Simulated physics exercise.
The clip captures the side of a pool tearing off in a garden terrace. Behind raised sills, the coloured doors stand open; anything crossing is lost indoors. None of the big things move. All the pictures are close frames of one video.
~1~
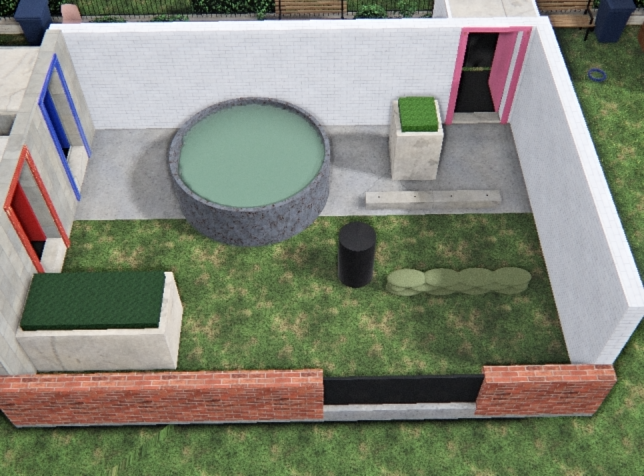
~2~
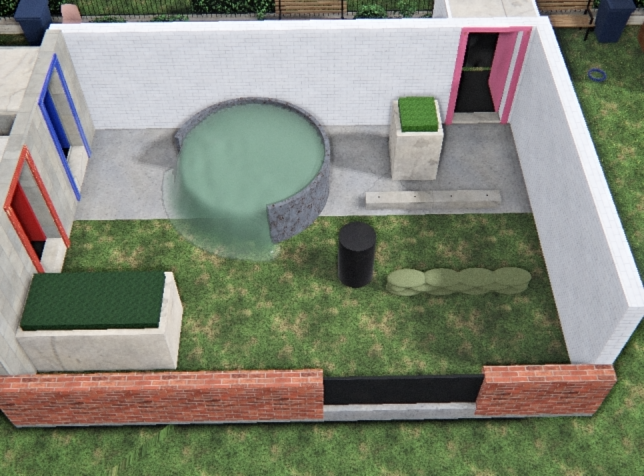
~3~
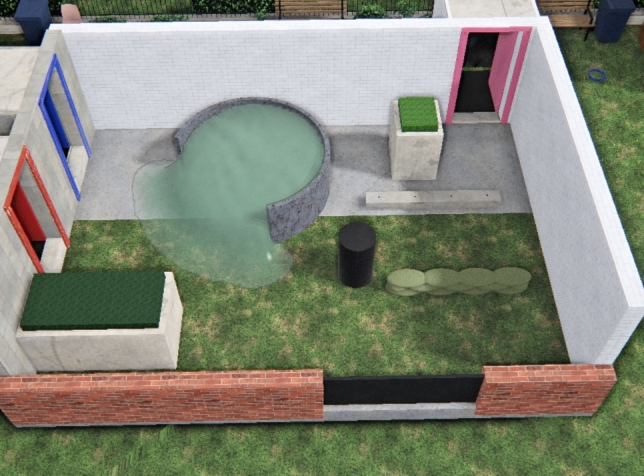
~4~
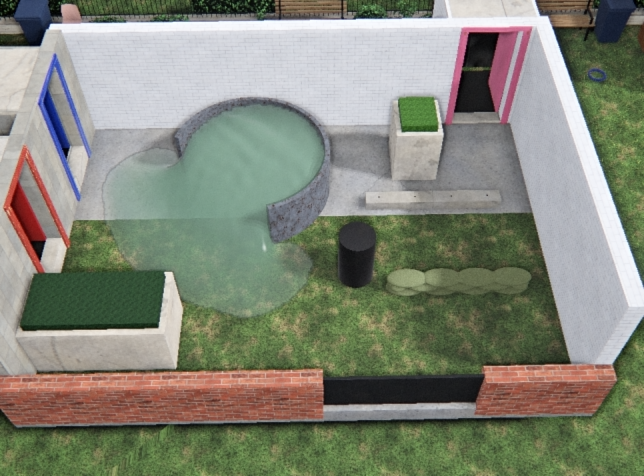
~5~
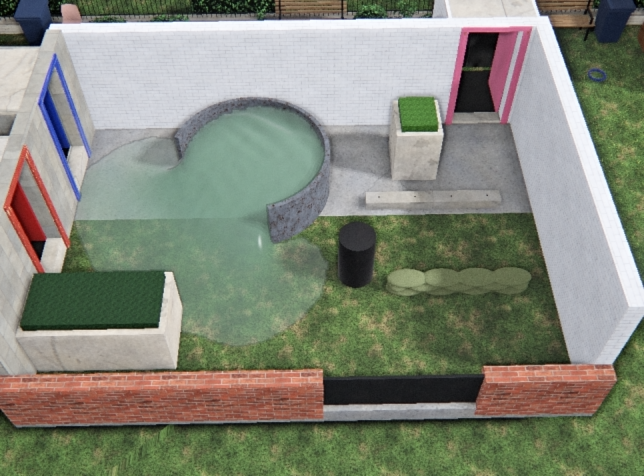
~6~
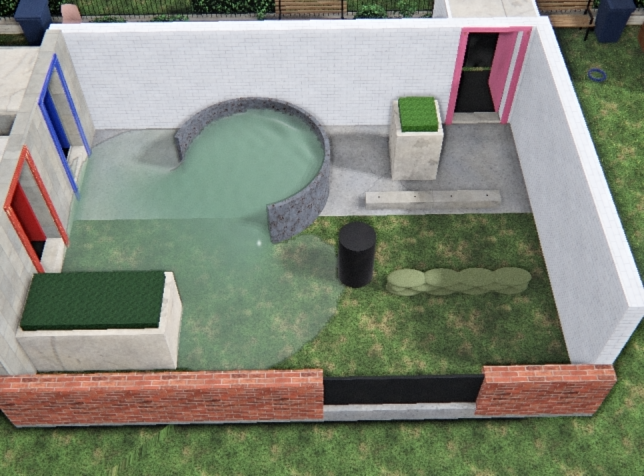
Green water pouring from the torn side of a round stone pool, spreading across paving and grass in a walled garden.
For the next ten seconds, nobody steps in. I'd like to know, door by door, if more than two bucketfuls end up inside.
The red door will go over two buckets; the blue door will keep to two buckets; the pink door will keep to two buckets.
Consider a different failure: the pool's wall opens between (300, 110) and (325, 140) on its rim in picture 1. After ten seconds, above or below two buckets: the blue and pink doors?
Note - blue door: Below threshold; pink door: Above threshold.
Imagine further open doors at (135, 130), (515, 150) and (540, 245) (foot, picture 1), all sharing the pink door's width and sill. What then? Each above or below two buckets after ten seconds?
First tops the limit, then falls short, then falls short.
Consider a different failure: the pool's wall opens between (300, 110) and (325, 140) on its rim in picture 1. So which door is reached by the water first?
It's the door marked pink that is reached before the others.
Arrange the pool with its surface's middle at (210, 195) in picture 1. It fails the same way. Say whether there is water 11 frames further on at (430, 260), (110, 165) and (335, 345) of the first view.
Taking them in the order asked: Spared, then inundated, then inundated.
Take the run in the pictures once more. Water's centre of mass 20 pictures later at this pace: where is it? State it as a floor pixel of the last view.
I'd say near (189, 249).
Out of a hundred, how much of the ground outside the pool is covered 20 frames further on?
Near 55 in a hundred.
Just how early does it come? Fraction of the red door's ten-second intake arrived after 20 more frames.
Near 100 %, I'd say.
A moment on, water covers 40 % of the floor; the red door under two buckets in, the blue door under two buckets in, the pink door not reached.
Next, water covers 45 % of the floor; the red door far over two buckets in, the blue door under two buckets in, the pink door not reached.
Then, water covers 55 % of the floor; the red door far over two buckets in, the blue door under two buckets in, the pink door not reached.
Later, water covers 80 % of the floor; the red door far over two buckets in, the blue door under two buckets in, the pink door wet at the sill, nothing in.
In the end, water covers 95 % of the floor; the red door far over two buckets in, the blue door under two buckets in, the pink door wet at the sill, nothing in.
